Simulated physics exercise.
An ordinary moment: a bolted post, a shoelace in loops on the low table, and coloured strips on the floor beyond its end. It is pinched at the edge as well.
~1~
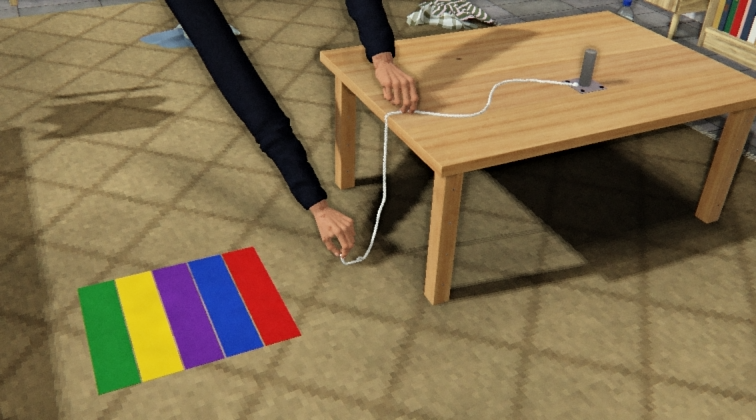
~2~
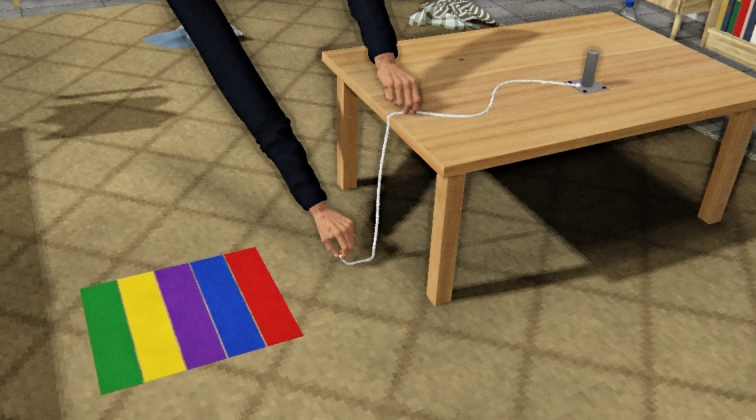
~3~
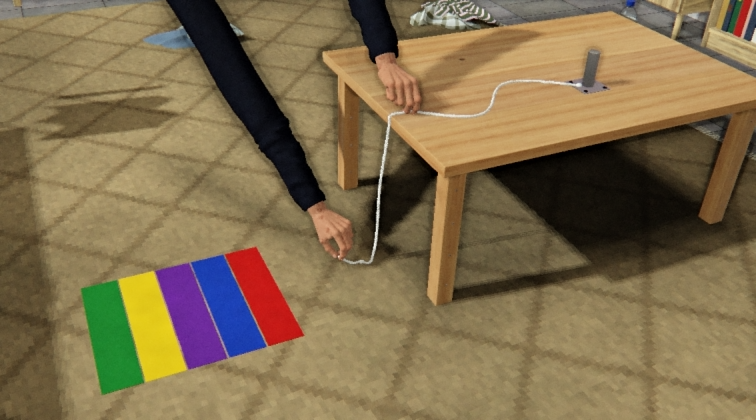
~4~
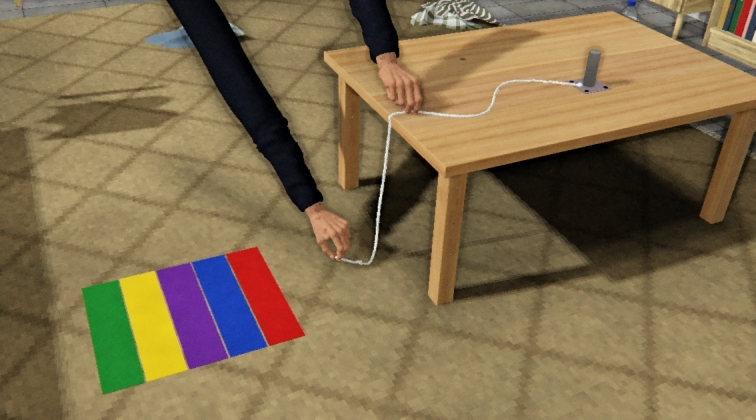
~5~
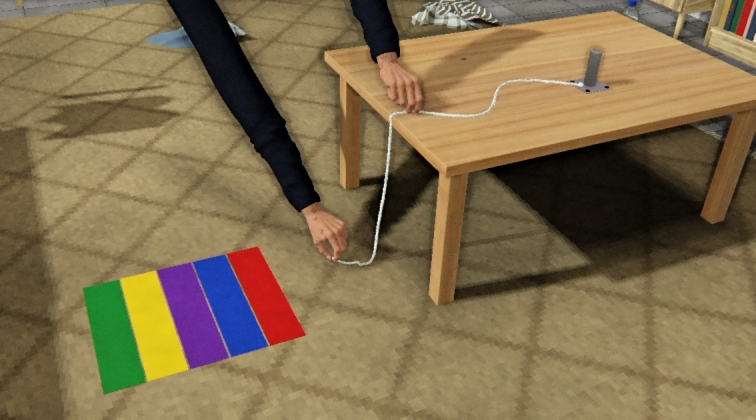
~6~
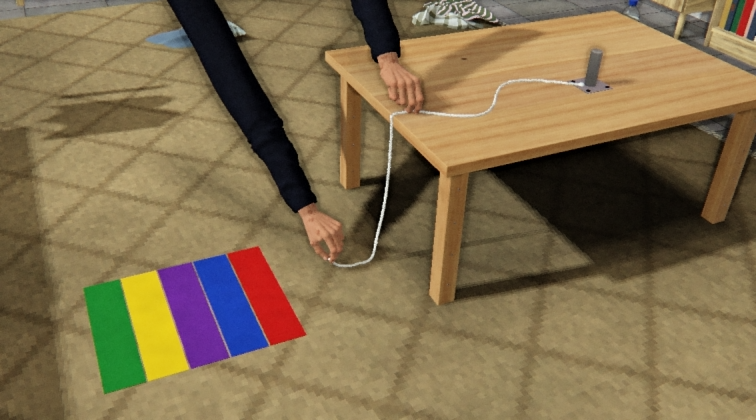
A person's hand pressed a white cord against the edge of a low wooden table while the other held its end near the floor, drawing it very slightly left toward some coloured strips.
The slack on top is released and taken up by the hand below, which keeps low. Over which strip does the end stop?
It gets as far as the purple strip.
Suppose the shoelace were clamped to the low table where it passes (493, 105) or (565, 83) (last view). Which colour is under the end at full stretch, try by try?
Taking them in turn: Blue; purple.
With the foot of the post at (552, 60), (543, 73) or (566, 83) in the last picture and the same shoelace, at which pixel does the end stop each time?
Near (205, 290), (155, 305) and (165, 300).
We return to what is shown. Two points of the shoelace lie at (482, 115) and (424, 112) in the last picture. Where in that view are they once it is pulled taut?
The first at (439, 109), the second at (387, 127).
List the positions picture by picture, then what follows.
The first picture shows end (341, 255); red (274, 322); blue (237, 333); purple (198, 344); yellow (157, 356); green (115, 368).
The second picture shows end (340, 256); shoelace through (545, 83) (495, 92) (465, 117) (390, 118) (379, 183) (374, 245).
The third picture shows end (339, 256).
The fourth picture shows end (336, 257); shoelace through (546, 82) (497, 91) (467, 116) (392, 118) (383, 183) (376, 245).
The fifth picture shows end (333, 258).
The sixth picture shows end (330, 259); shoelace through (548, 82) (498, 91) (468, 116) (393, 117) (388, 182) (376, 245).
Soon after, end near (255, 278); over red.
Then, end near (213, 288); over blue.
At full stretch, end near (188, 295); over purple. The purple one.
